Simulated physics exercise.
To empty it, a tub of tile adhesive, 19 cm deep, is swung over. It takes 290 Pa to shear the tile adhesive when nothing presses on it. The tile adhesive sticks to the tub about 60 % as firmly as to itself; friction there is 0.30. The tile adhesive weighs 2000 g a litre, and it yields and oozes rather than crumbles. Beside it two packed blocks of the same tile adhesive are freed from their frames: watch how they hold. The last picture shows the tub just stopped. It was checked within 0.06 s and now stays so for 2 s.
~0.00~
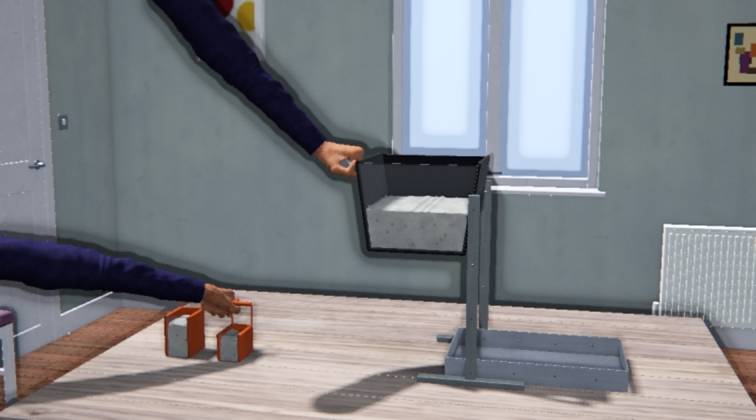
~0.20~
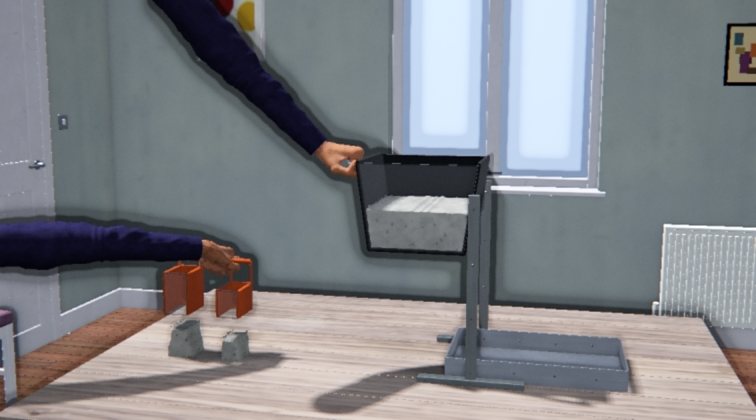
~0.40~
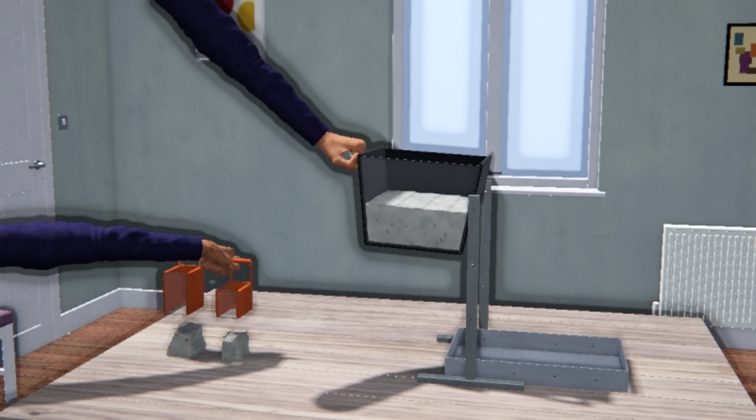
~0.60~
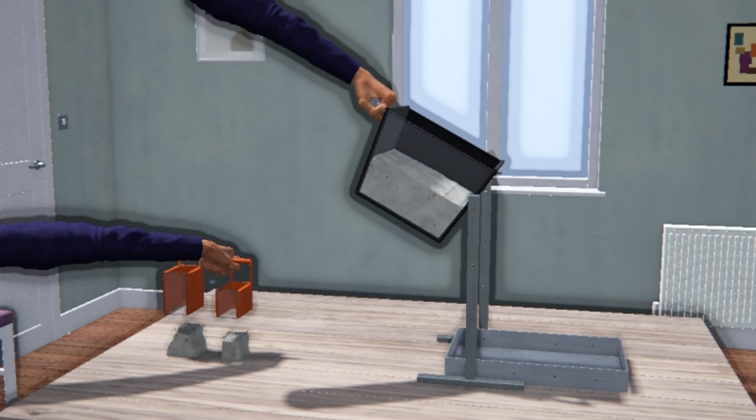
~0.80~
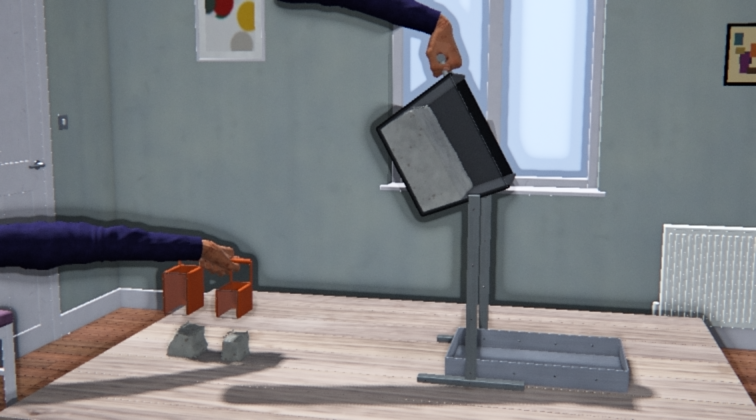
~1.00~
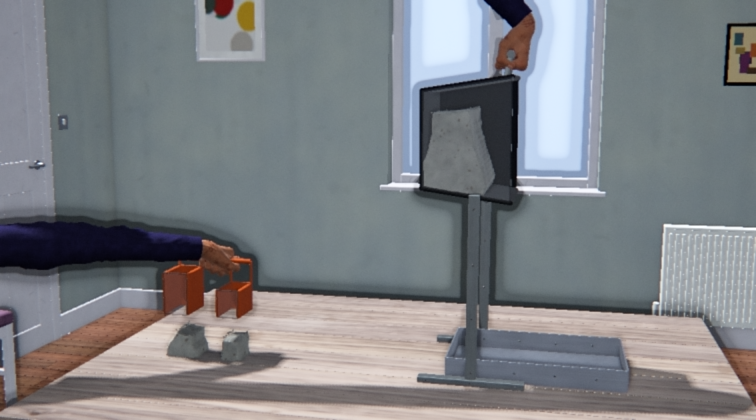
To begin with, one hand lifts two orange holders off a pair of small grey blocks, and the left block sags a little. The other hand then swings a black tub on a stand up and rightward onto its side, while the grey paste slumps out of shape inside it.
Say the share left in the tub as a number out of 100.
Expect roughly 52 %.
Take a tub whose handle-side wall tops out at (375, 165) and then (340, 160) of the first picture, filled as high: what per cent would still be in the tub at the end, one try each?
In turn about 70 %, 45 %.
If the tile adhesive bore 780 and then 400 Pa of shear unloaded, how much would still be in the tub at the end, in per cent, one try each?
In turn about 65 %, 55 %.
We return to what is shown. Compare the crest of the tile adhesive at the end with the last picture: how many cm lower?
Some 12 cm.
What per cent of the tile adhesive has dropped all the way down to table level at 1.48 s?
About 18 %.
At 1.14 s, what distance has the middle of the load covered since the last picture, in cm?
Roughly 6 cm.
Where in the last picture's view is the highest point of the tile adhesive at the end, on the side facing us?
At about (441, 163).
After 1.14 s, the tub is at 89 degrees and holds 96 %.
After 1.31 s, the tub is at 89 degrees and holds 63 %.
After 1.48 s, the tub is at 89 degrees and holds 53 %.
After 1.65 s, the tub is at 89 degrees and holds 52 %.
After 3.00 s, the tub is at 89 degrees and holds 52 %.
